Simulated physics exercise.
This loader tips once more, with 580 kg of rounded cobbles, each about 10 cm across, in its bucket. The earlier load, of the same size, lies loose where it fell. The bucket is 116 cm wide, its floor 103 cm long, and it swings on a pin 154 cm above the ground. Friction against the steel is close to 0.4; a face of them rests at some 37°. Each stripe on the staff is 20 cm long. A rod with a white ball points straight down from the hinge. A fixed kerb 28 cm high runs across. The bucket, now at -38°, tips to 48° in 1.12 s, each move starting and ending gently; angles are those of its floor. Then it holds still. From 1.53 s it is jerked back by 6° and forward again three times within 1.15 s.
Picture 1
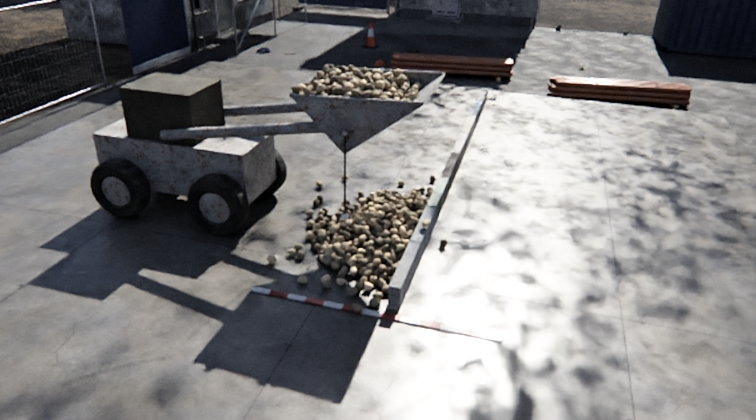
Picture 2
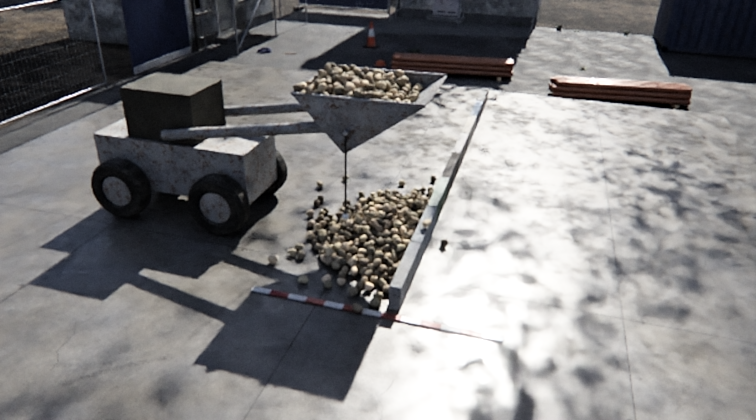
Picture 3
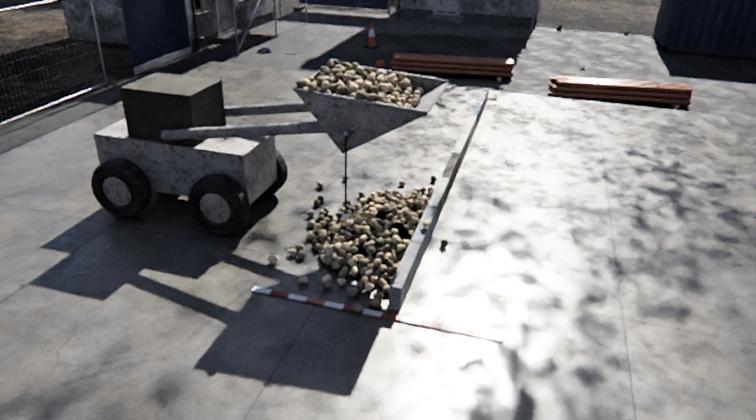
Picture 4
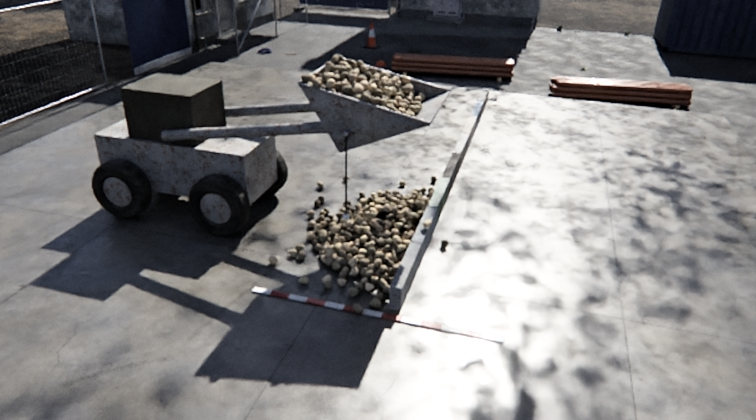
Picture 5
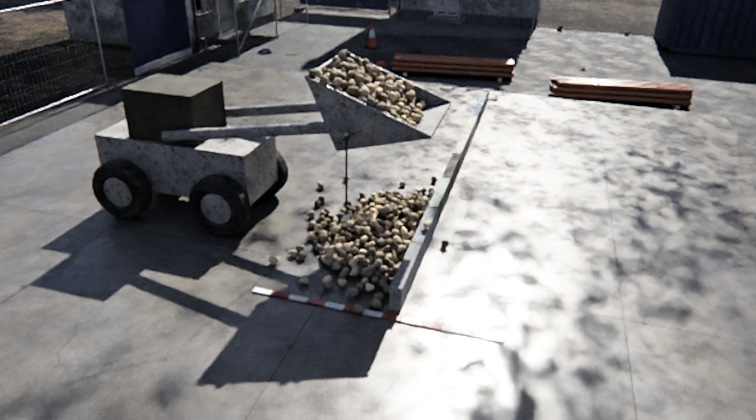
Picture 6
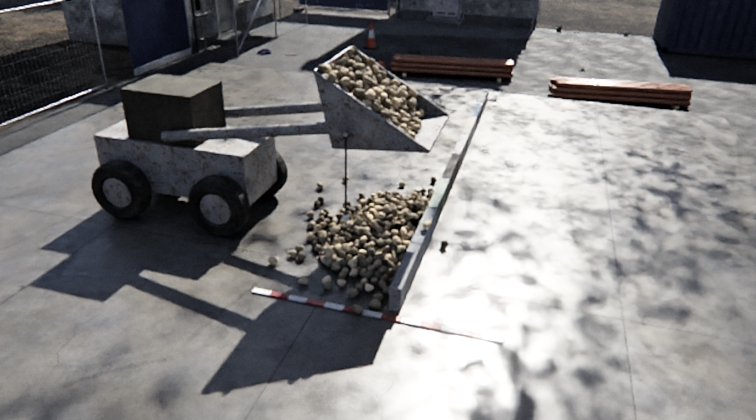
A sunlit concrete yard with a wire fence and dark containers at its back edge is seen from above by a still camera. At left stands a grey wheeled loader with a dark box on top, its bucket of pale cobbles raised above a loose heap beside a long grey kerb, with a red-and-white staff in front and reddish-brown beams behind. The bucket swings slowly, then faster, its right-hand lip sinking and its back rising, while the cobbles stay inside and the loader and heap keep still.
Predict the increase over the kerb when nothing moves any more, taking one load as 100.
About 72 per cent.
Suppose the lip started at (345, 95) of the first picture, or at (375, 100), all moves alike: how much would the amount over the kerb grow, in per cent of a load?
About 0 and 15 per cent.
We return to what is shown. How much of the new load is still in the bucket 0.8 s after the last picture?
Roughly 35 per cent is still inside.
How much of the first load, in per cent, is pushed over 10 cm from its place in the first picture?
About 0 per cent.
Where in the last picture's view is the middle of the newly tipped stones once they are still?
Their middle is at about (456, 245).
Then, 0.4 s after the last picture the floor is at 35°; in per cent of one load, 99 in the bucket, 101 on this side of the kerb; the foremost stones are at (424, 201).
Then, 0.8 s after the last picture the floor is at 48°; in per cent of one load, 35 in the bucket, 143 on this side of the kerb, 23 over the kerb; the foremost stones are at (462, 246).
Then, 2.7 s after the last picture the floor is at 48°; in per cent of one load, 0 in the bucket, 128 on this side of the kerb, 73 over the kerb; the foremost stones are at (699, 288).
Then, 5.5 s after the last picture the floor is at 48°; in per cent of one load, 0 in the bucket, 128 on this side of the kerb, 73 over the kerb; the foremost stones are at (699, 288). Net gain over the kerb, 72.
